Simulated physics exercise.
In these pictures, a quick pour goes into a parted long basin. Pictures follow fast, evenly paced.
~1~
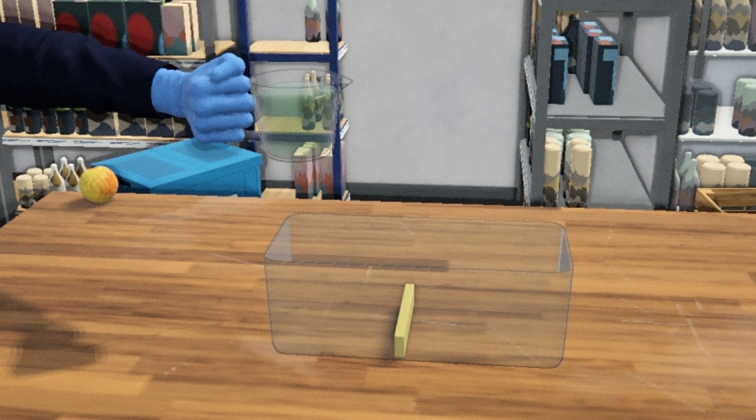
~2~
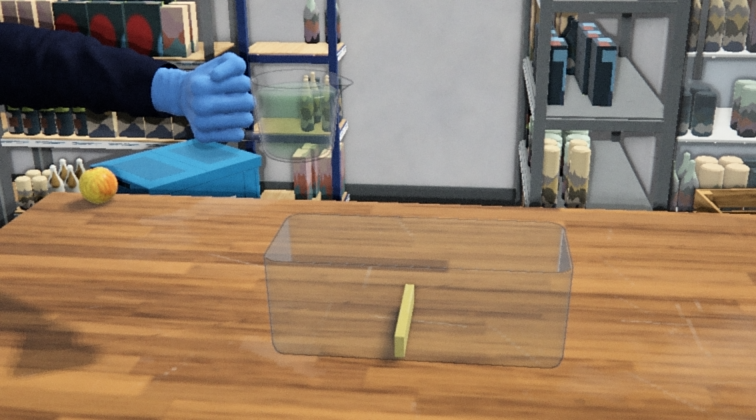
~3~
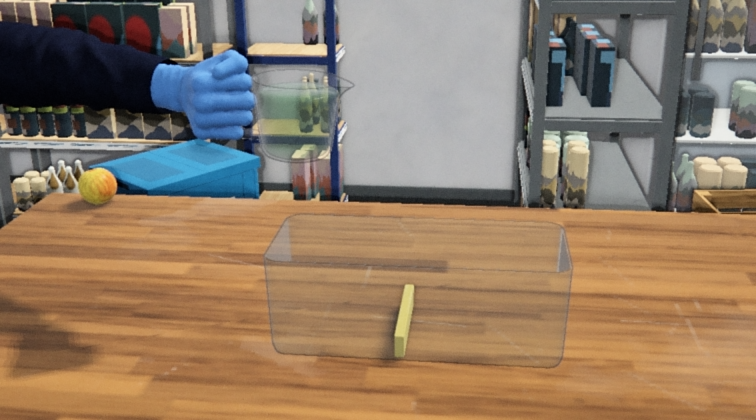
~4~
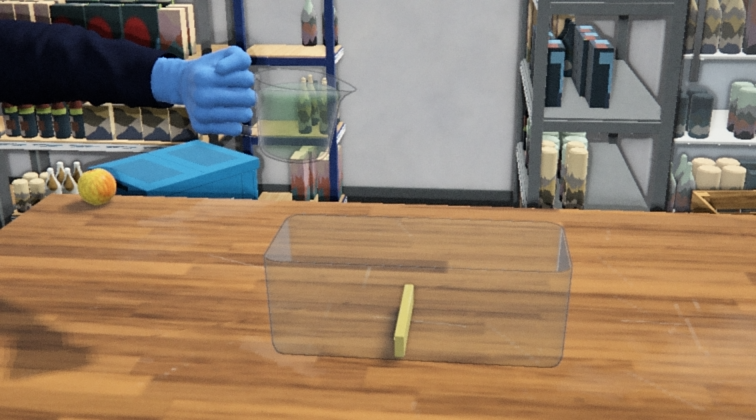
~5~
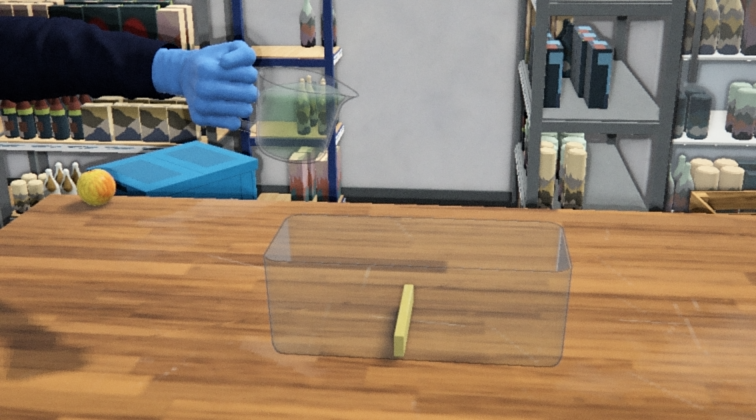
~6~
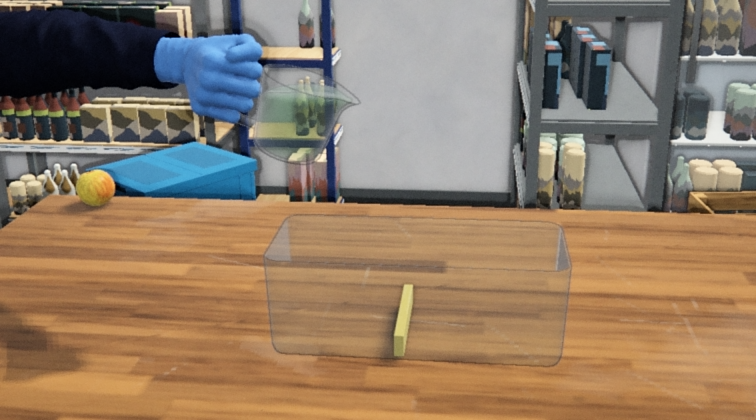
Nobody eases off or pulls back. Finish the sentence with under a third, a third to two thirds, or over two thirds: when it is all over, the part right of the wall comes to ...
When it is all over, the part right of the wall comes to a third to two thirds.
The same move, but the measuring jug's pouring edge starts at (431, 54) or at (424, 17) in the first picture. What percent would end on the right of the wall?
Roughly 85 % the first time and roughly 85 % the second.
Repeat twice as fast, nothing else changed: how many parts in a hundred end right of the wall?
I'd say roughly 35 in every hundred ends up there.
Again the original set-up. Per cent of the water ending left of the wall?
Around 45 %.
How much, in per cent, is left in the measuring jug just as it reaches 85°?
It works out to close to 50 percent.
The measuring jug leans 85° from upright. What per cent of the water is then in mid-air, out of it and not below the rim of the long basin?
Somewhere around 30 per cent of it.
A moment on, the measuring jug is tipped on its side and 50 per cent is still to pour, 3 is left of the wall and 17 right of it.
Next, the measuring jug is tipped right over and 3 per cent is still to pour, 40 is left of the wall and 50 right of it.
Then the measuring jug is tipped right over and 0 per cent is still to pour, 47 is left of the wall and 52 right of it.
Later the measuring jug is tipped right over and 0 per cent is still to pour, 47 is left of the wall and 52 right of it.
At rest 47 per cent lies left of the wall, 52 right of it and 1 outside.
